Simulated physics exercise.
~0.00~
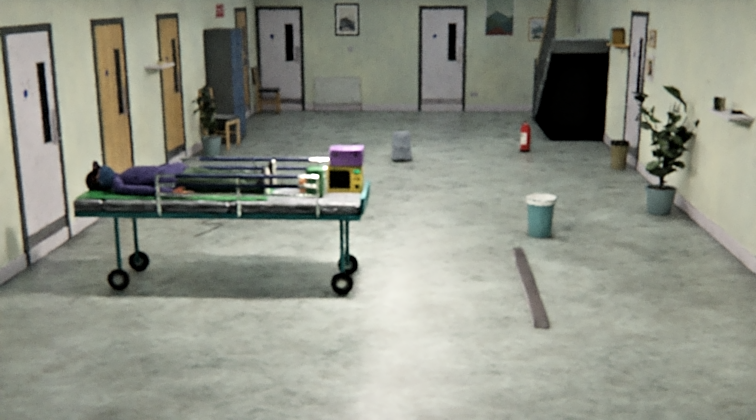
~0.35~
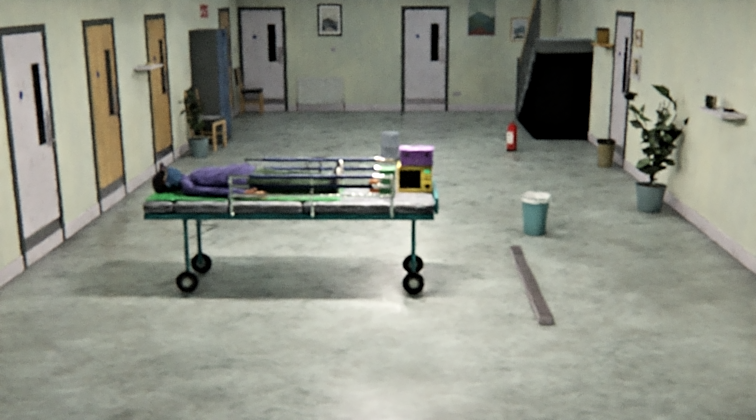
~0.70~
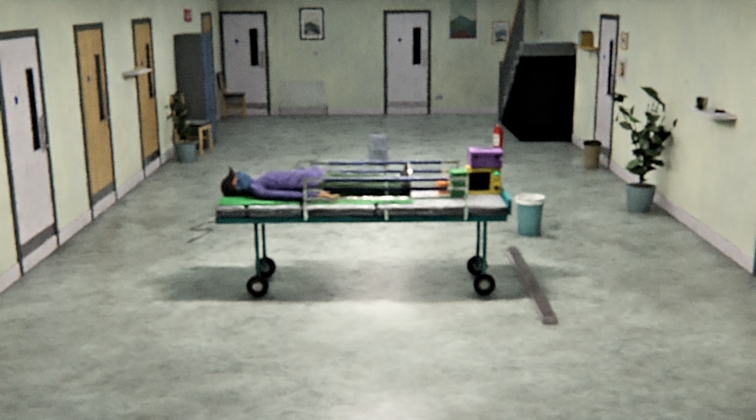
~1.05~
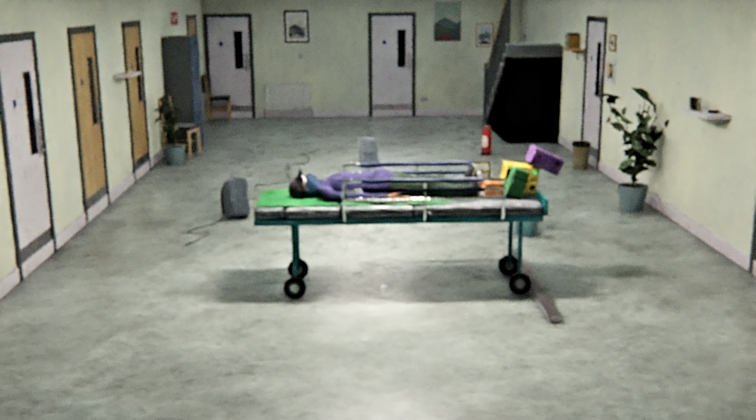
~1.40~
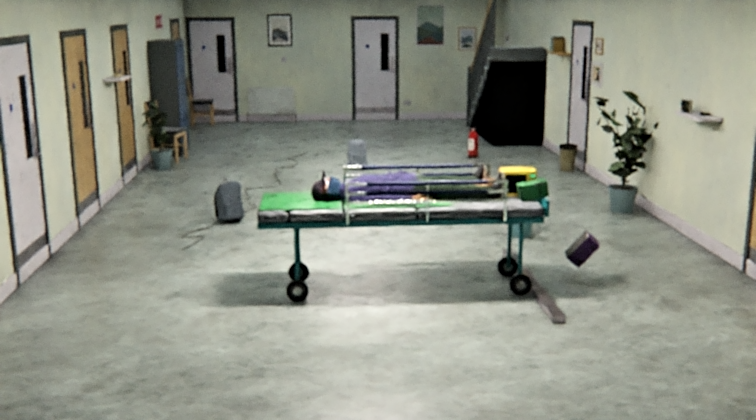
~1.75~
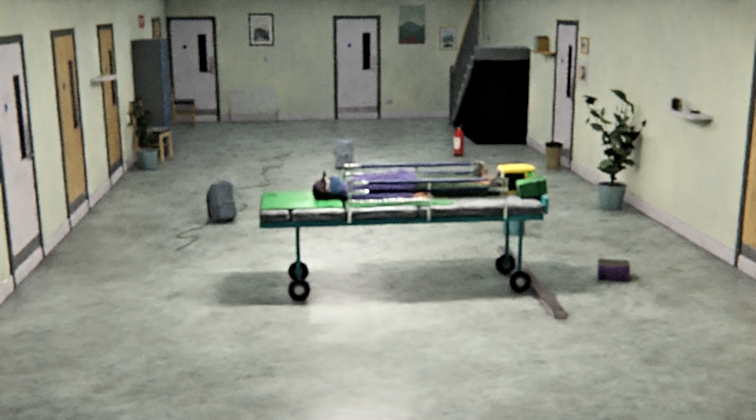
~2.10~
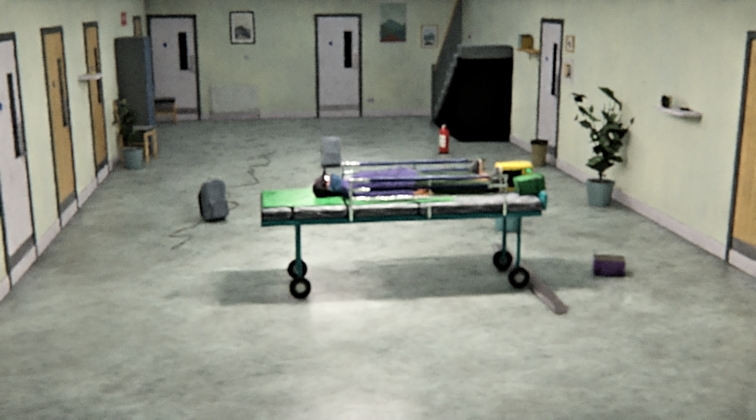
A person in purple lay on a trolley rolling right down a corridor until it stopped abruptly at a floor strip; they slid forward, the green item tipped over, and the purple case tumbled to the floor while the yellow monitor stayed aboard.
